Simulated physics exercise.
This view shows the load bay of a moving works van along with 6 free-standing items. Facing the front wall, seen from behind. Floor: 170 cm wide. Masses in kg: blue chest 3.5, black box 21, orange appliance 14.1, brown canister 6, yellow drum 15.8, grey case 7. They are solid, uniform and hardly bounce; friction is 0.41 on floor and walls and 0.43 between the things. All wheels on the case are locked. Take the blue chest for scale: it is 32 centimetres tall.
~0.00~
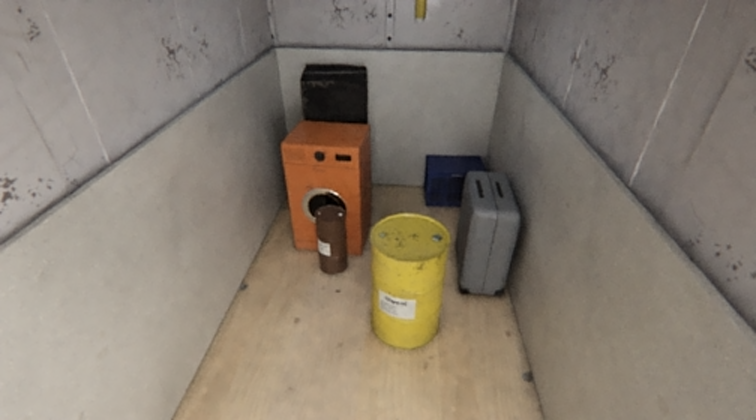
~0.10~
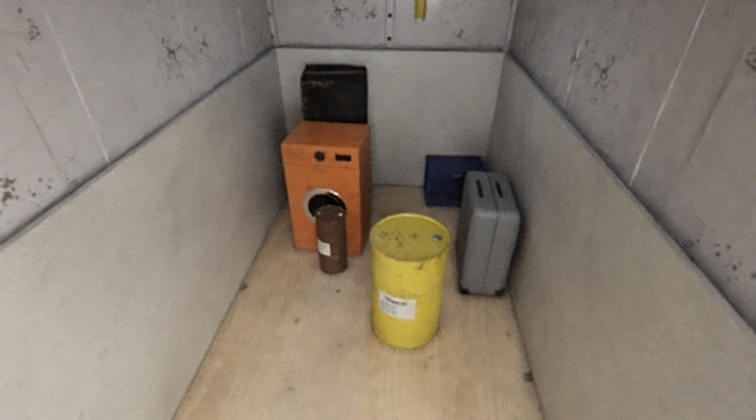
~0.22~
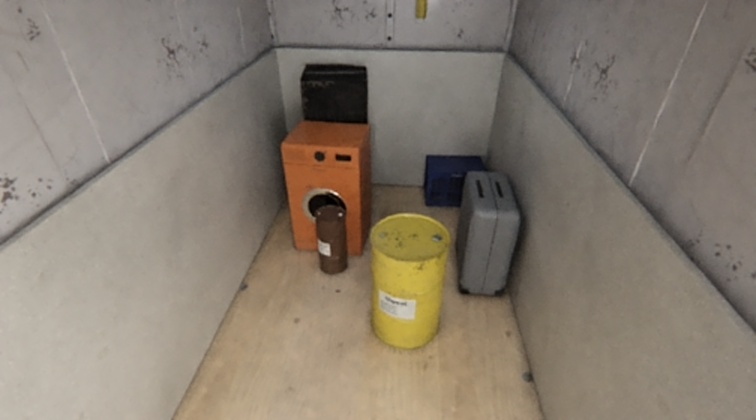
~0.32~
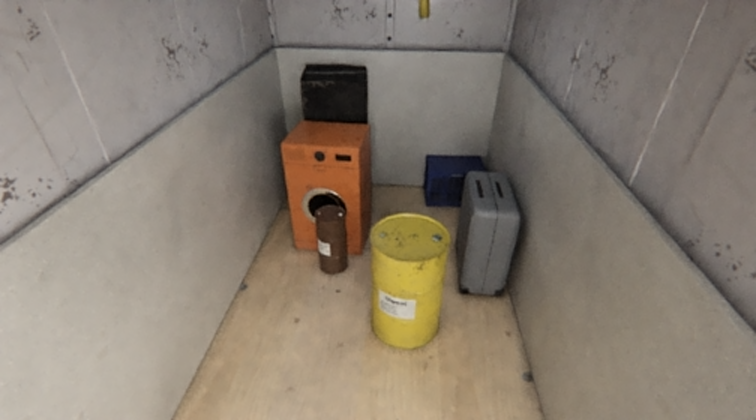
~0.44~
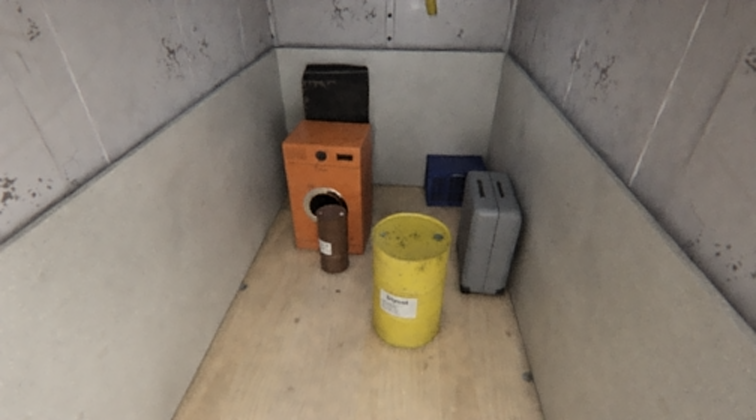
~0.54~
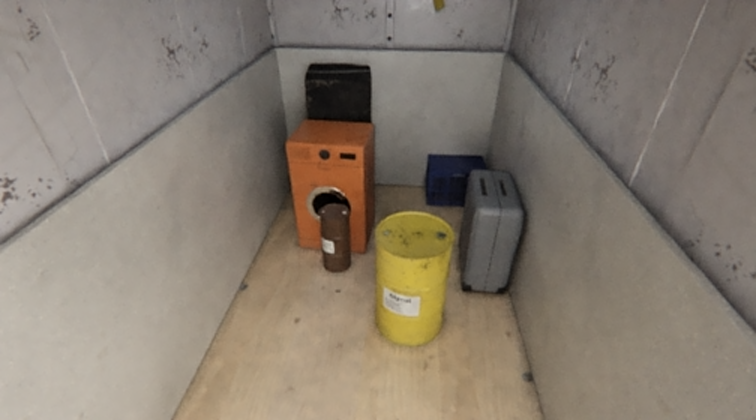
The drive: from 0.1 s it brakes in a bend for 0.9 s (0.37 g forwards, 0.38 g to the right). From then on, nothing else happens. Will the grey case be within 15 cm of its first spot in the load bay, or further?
It holds its ground.
Around 0.74 s, force 0.37 g forwards, 0.38 g right; grey case shifted 7 cm near (490, 227); brown canister shifted 10 cm; orange appliance shifted 11 cm.
Around 0.94 s, force 0.09 g forwards, 0.10 g right; grey case shifted 7 cm near (490, 227); brown canister at 6° to upright; orange appliance shifted 22 cm.
Finally (2.1 s), not toppled but over 15 cm from the start, orange appliance, brown canister and yellow drum; the other 3 still in place (within 15 cm). In the last view, grey case near (490, 227).
